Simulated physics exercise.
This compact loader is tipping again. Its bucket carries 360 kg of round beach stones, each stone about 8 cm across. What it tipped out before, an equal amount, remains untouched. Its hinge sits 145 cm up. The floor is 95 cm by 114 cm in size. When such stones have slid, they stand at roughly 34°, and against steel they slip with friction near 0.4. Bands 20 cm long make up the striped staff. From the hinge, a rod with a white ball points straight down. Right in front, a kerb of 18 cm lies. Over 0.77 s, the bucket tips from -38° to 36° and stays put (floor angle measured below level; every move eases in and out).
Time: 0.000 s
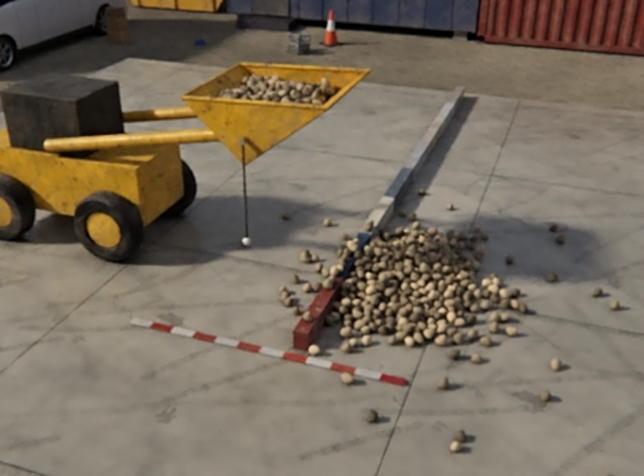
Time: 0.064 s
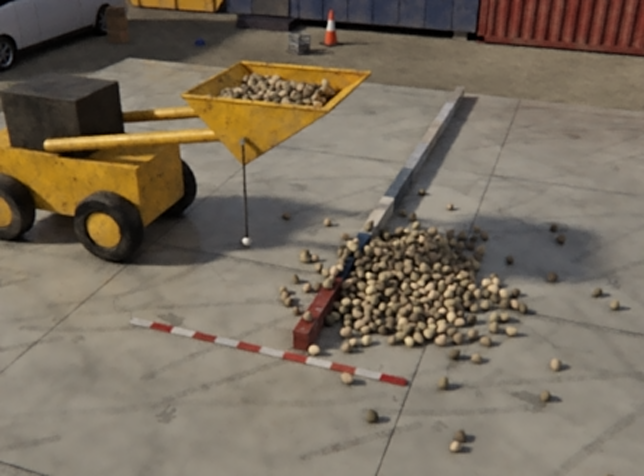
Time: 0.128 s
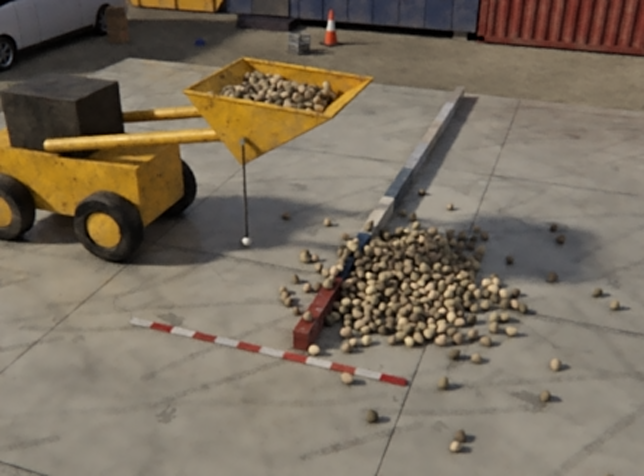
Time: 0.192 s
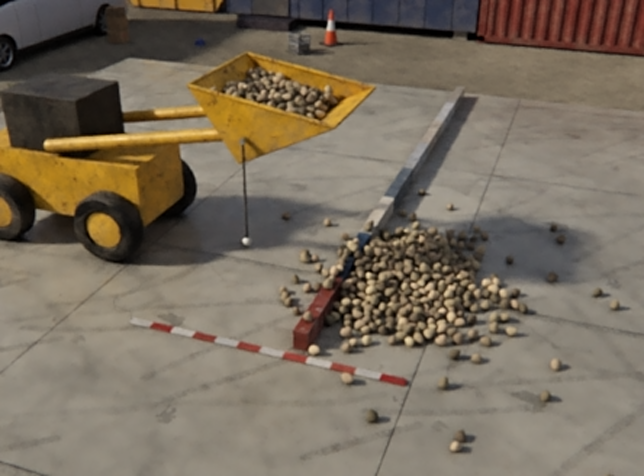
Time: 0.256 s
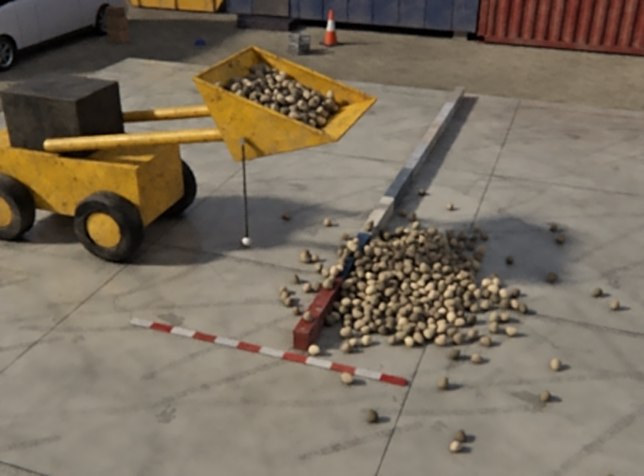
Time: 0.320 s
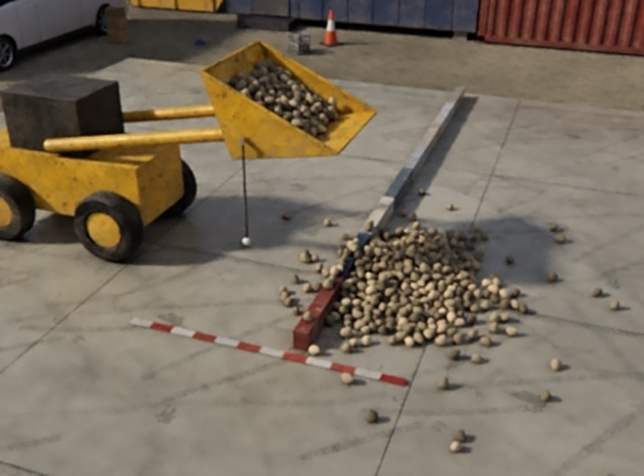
A yellow loader's raised bucket of round stones tilts forward, slowly and then faster, its right-hand lip dipping as the stones shift inside, while the loader and the heap of stones around the kerb below stay still.
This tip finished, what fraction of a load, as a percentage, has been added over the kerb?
About 97 per cent of a load.
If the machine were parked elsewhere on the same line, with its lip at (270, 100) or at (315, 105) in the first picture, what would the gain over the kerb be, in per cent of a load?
The first would add around 20 per cent, the second around 80 per cent.
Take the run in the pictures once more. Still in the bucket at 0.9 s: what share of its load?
It still holds about 85 per cent.
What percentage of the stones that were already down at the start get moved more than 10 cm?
Some 30 percent, give or take.
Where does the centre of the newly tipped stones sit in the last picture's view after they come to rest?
They settle centred around (403, 269).
After 0.6 s the floor is at 25°; in per cent of one load, 100 in the bucket, 7 on this side of the kerb, 93 over the kerb; the foremost stones are at (573, 310).
After 0.9 s the floor is at 36°; in per cent of one load, 86 in the bucket, 21 on this side of the kerb, 93 over the kerb; the foremost stones are at (573, 310).
After 1.2 s the floor is at 36°; in per cent of one load, 26 in the bucket, 27 on this side of the kerb, 147 over the kerb; the foremost stones are at (573, 310).
After 3.9 s the floor is at 36°; in per cent of one load, 0 in the bucket, 9 on this side of the kerb, 190 over the kerb; the foremost stones are at (590, 342). Net gain over the kerb, 97.
